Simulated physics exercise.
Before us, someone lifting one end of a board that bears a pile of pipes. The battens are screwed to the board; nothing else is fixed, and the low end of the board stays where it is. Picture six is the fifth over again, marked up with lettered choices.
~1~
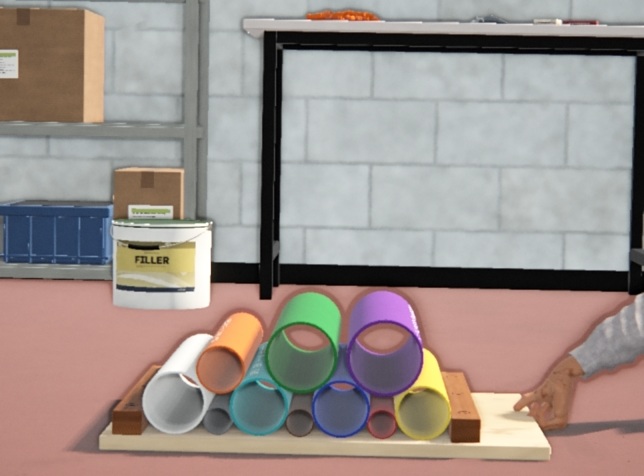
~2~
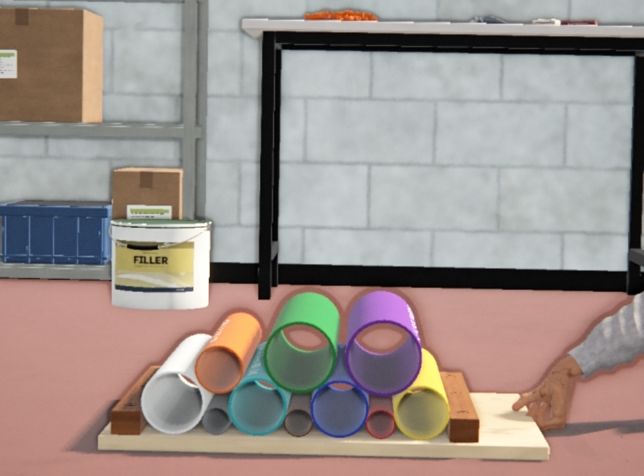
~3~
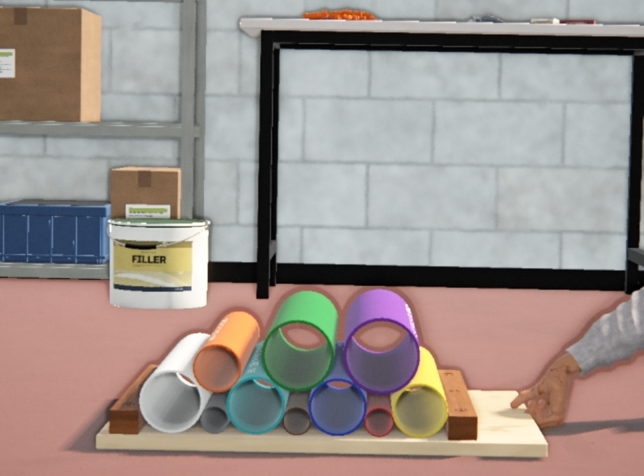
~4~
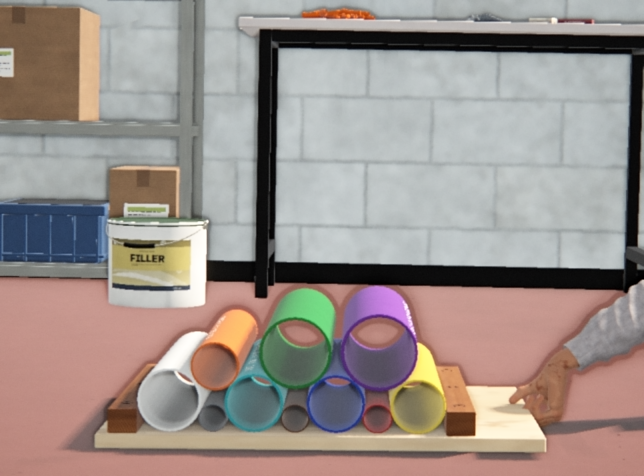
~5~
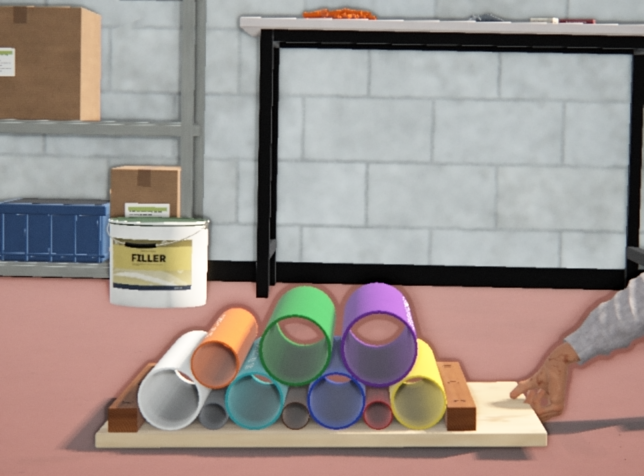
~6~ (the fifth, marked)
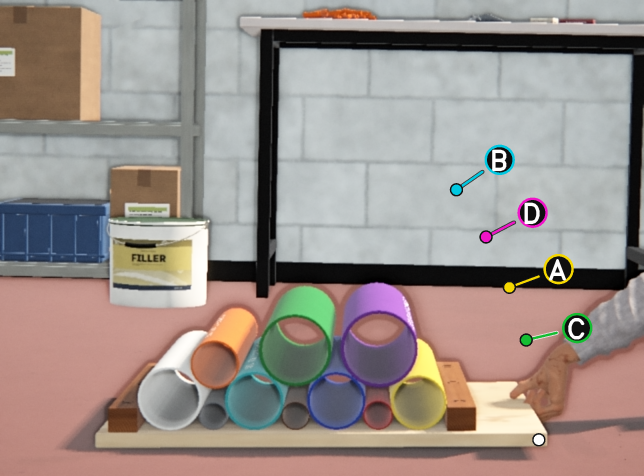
At the start, colourful pipes lie stacked between two brown blocks on a pale board, with a hand at its right end. The hand stays by the board as the view shifts very slightly, and the green and purple pipes on top rise barely noticeably while the rest look almost unchanged.
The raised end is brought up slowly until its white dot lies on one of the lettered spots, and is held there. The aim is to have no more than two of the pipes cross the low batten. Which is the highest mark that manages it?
B is the limit.
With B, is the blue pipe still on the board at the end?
The blue pipe: Yes.
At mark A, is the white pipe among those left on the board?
Yes, with A.
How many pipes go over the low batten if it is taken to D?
The count is none.
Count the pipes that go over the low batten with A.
With A, none.
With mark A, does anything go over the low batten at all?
At A: No.
On the copy, A at (509, 287); B at (456, 190); C at (526, 340); D at (486, 237); the white dot at (539, 440).
On B. First, board at 20°.
Then, board at 36°.
Finally, board at 36°, none over the low batten.
By contrast, A none over the low batten; C none over the low batten; D none over the low batten.
